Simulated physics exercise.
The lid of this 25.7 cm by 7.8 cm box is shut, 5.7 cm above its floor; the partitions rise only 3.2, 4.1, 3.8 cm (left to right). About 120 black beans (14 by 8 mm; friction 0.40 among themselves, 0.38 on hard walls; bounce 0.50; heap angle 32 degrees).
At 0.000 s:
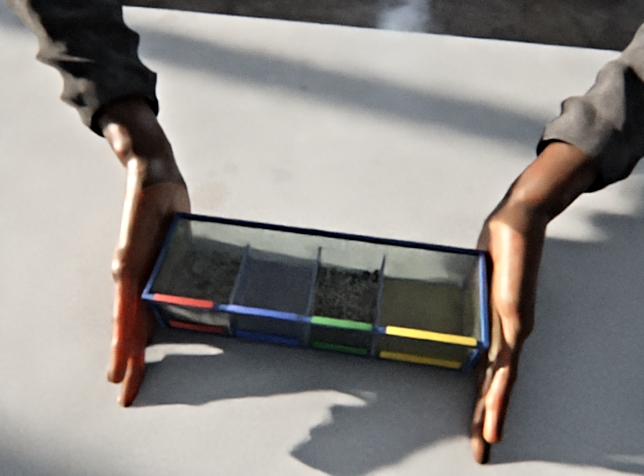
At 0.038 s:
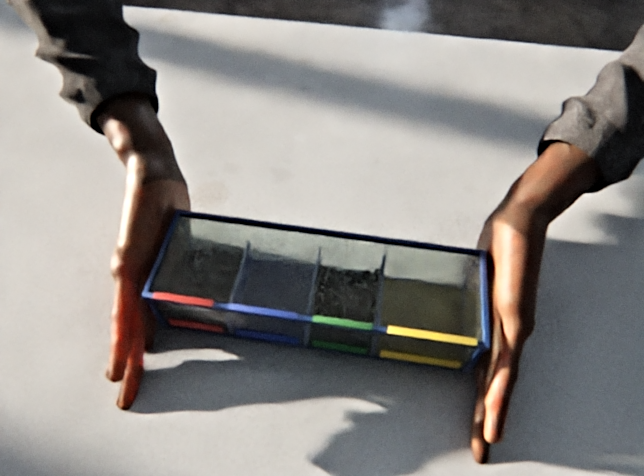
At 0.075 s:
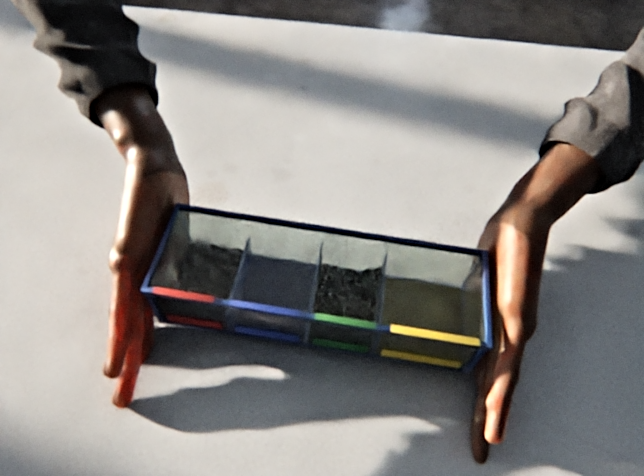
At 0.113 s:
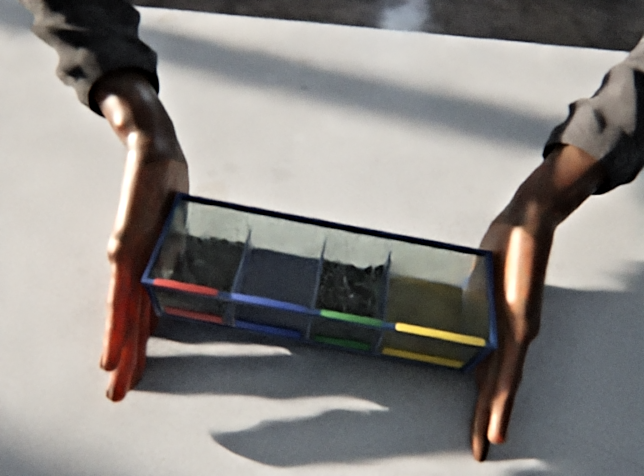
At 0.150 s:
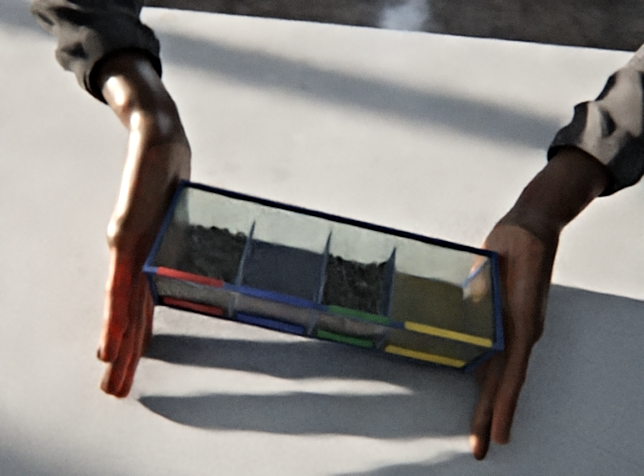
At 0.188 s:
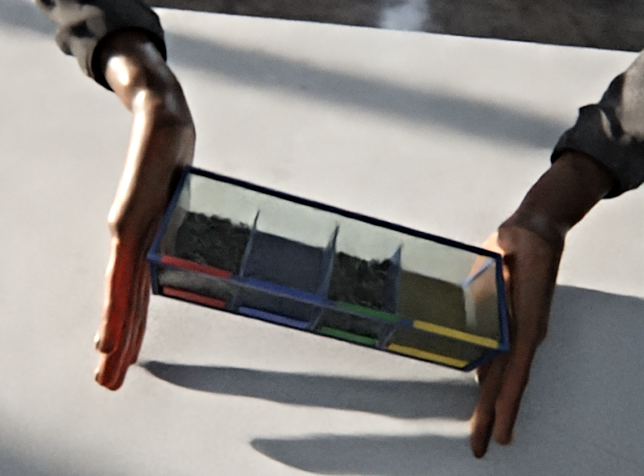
Two hands held a clear, blue-edged box with dark bits in its red and green sections between their palms, then tilted it gradually, raising the left end while the right stayed low.
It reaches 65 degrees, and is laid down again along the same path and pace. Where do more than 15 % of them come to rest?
Red: Yes, blue: No, green: Yes, yellow: No.
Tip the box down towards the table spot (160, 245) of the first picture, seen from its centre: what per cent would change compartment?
Some 0 per cent.
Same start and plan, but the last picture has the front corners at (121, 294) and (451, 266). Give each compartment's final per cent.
Red 60; blue 5; green 40; yellow 0.
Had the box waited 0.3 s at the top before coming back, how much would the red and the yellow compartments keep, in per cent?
Red 50, yellow 0.
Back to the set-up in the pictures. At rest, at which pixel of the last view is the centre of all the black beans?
Near (304, 305).
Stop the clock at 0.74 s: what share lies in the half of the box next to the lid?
Some 10 per cent.
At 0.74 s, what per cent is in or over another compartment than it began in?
Some 0 per cent.
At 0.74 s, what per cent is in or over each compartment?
Red 55; blue 0; green 45; yellow 0.
After 0.74 s, tilt 65 degrees; red 55 %, green 45 %.
After 1.11 s, tilt 27 degrees; red 45 %, blue 10 %, green 45 %.
Then, at 1.57 s, tilt 0 degrees; red 45 %, blue 10 %, green 45 %.
By 1.9 s all is still; red 45 %, blue 10 %, green 45 %, yellow 0 %.
